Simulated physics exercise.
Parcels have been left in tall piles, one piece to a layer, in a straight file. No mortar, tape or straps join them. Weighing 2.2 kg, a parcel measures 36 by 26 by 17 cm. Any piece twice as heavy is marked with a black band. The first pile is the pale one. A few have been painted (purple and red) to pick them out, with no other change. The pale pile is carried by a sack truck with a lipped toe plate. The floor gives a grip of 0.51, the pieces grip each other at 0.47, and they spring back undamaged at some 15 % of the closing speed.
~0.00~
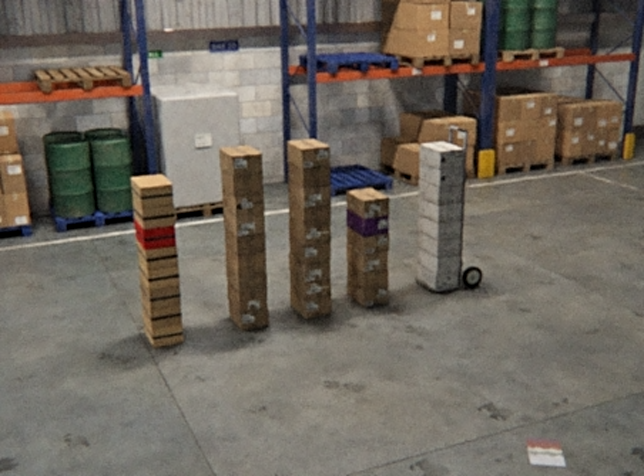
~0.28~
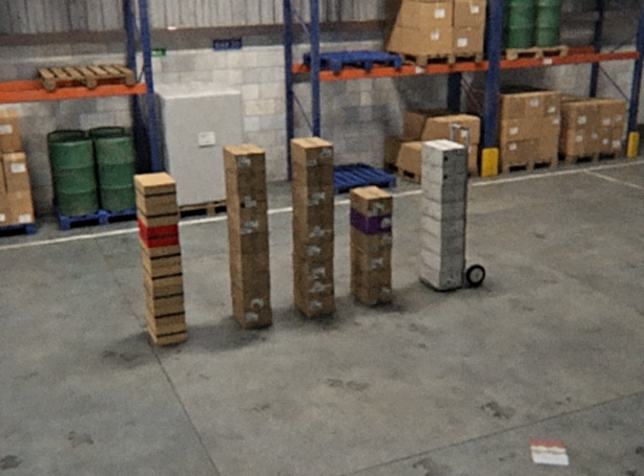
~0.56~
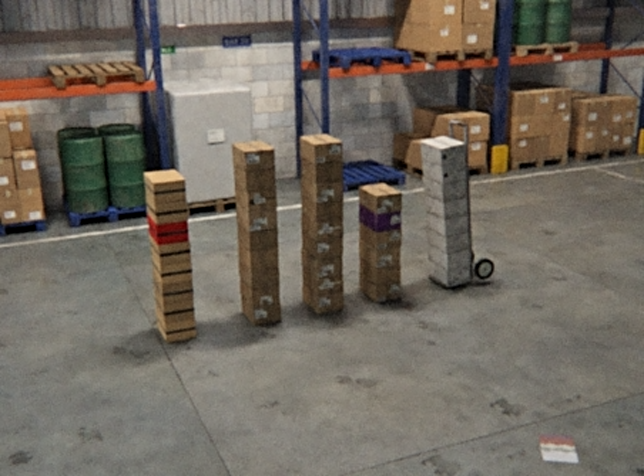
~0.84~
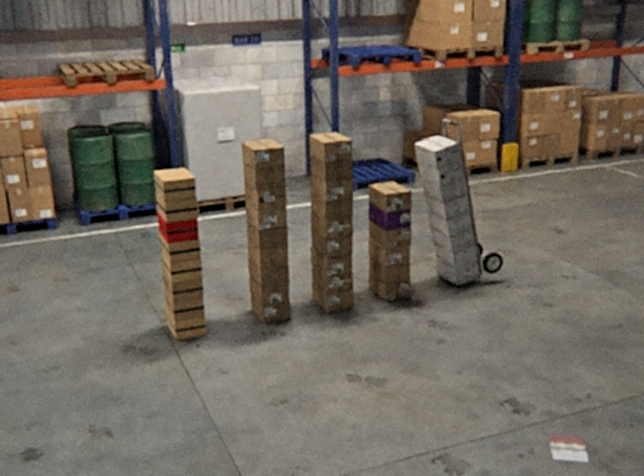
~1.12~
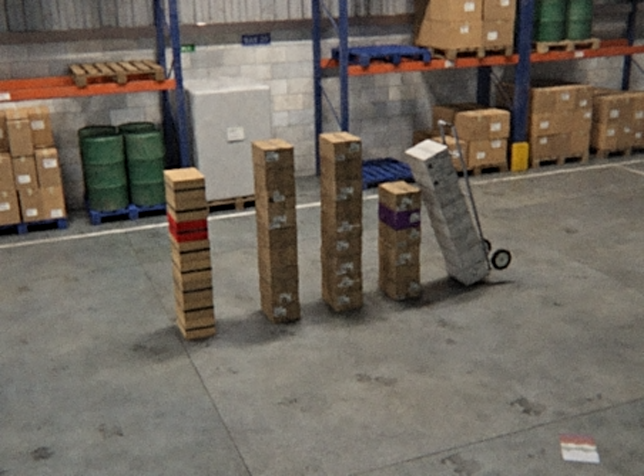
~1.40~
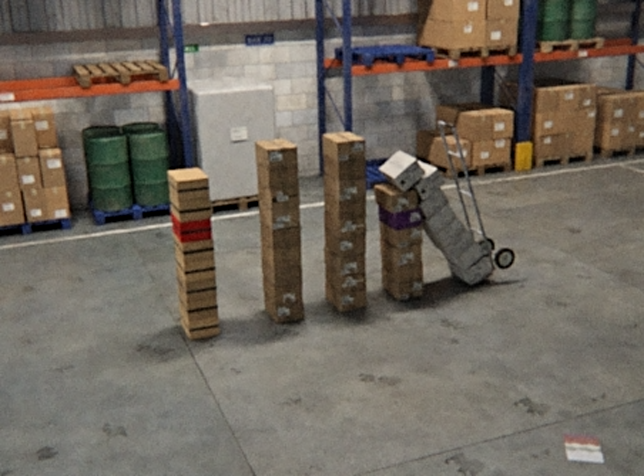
A warehouse with a grey concrete floor, racking, green drums and stacked cartons is seen from a raised viewpoint that pans slightly left. Four brown box piles stand in a row, the leftmost with a red parcel and the rightmost with a purple one, beside a pale pile on a sack truck at right. The truck tilts left, and the pale pile leans with it, then bends over against the purple-marked pile.
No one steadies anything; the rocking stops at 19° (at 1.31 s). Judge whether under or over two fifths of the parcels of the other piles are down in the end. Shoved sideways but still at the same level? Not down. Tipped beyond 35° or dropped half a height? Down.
Over two fifths are down.
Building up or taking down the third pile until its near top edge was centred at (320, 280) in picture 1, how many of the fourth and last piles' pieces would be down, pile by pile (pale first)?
Counts down - fourth: 0; last: 0.
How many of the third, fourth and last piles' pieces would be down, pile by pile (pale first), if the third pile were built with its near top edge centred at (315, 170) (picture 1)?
Result: Third pile 8, fourth pile 9, last pile 8.
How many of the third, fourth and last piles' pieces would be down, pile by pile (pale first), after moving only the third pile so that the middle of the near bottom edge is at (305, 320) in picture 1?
Pile tally - third: 8, fourth: 9, last: 7.
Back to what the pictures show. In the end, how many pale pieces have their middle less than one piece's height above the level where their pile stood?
The number you get is 2.
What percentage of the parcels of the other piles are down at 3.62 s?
By then, 85 per cent.
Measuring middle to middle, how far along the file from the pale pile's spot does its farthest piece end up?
200 cm.
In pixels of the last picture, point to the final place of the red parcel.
Near pixel (19, 346).
After 2.70 s, 7 of the pale pile down; 6 of the 32 other parcels down; purple parcel 30° from how it stood, 11 cm lower.
After 3.62 s, 7 of the pale pile down; 27 of the 32 other parcels down; purple parcel 48° from how it stood, 29 cm lower; red parcel 29° from how it stood, 9 cm lower.
In the end (5.3 s), 7 of the pale pile down; 32 of the 32 other parcels down; red parcel on its side; purple parcel 47° from how it stood, 29 cm lower. That is 100 per cent. From the last view, middles, red parcel near (19, 346), purple parcel near (316, 259).
